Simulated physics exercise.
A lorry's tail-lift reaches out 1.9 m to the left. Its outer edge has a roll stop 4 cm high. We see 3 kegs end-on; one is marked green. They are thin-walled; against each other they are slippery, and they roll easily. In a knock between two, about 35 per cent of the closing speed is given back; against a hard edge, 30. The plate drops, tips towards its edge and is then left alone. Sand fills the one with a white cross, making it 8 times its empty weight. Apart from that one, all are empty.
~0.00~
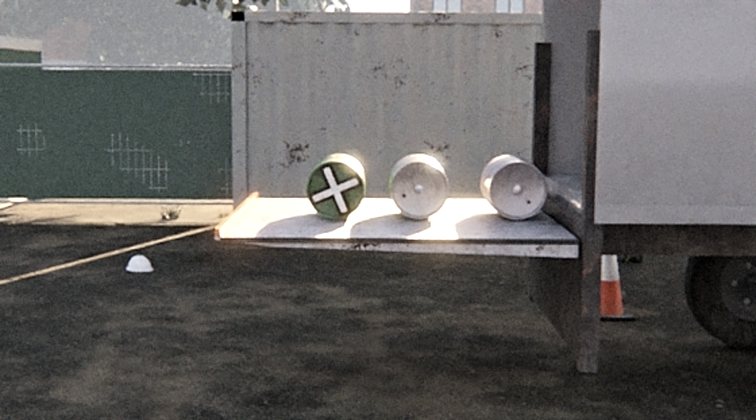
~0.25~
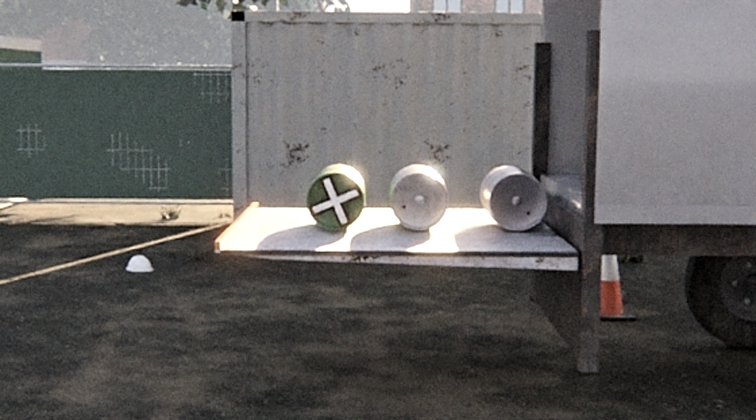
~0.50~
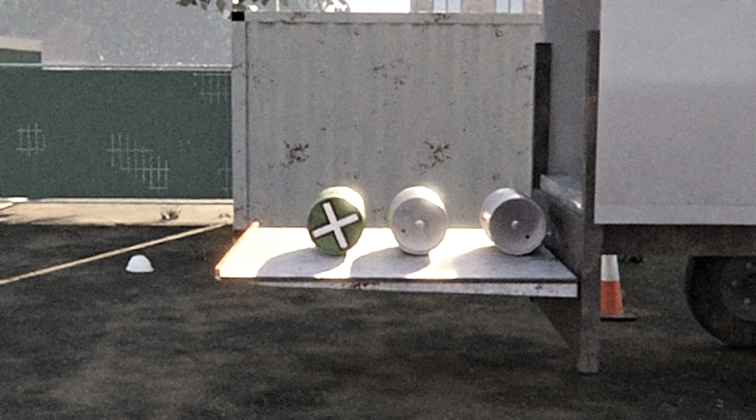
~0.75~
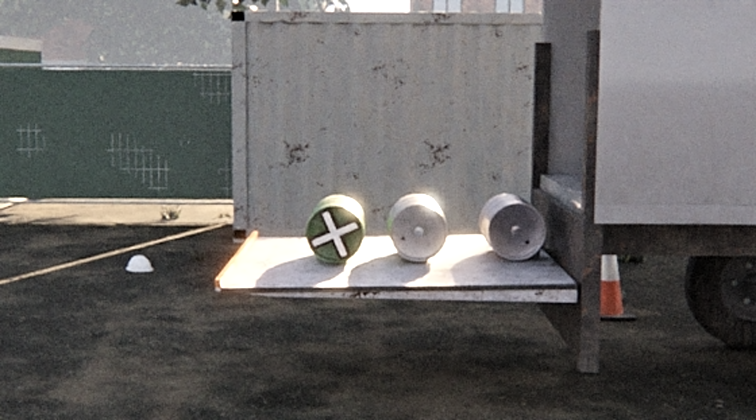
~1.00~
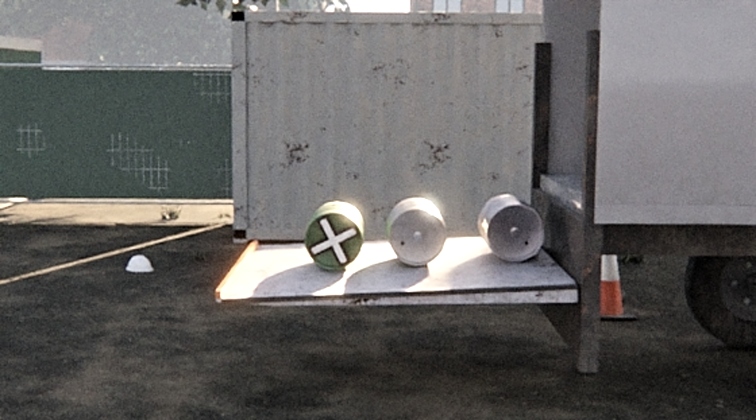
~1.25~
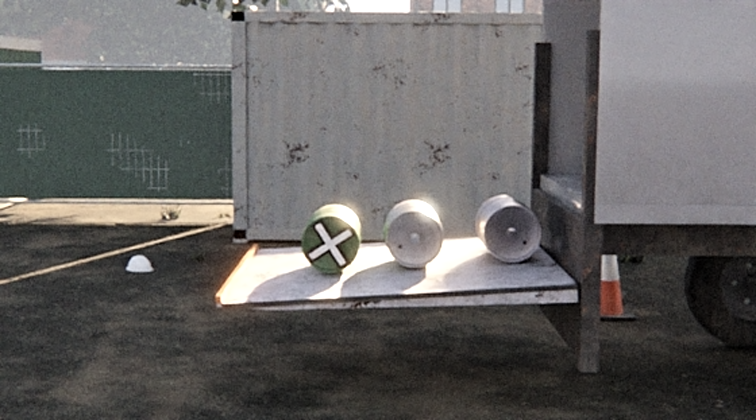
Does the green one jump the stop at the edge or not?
Result for green - it is kept back.
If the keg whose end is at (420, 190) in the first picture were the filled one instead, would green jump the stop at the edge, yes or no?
If so, green does it.
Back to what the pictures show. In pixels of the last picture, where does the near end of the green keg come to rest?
It comes to rest around (256, 248).
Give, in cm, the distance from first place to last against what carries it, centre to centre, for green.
The green one shifted 50.
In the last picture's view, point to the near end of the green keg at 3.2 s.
Roughly at (267, 248) in the last picture.
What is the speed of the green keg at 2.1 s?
Estimated speed near 0.4 m/s.
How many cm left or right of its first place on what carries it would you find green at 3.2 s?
By then green sits 40 left of where it began.
After 2.1 s, green is on the plate, 35 cm from the stop, rolling left; 0 gone from the plate.
After 3.2 s, green is on the plate, 20 cm from the stop, rolling right; 0 gone from the plate.
At rest (4.5 s), green is on the plate, 10 cm from the stop; 0 gone from the plate.
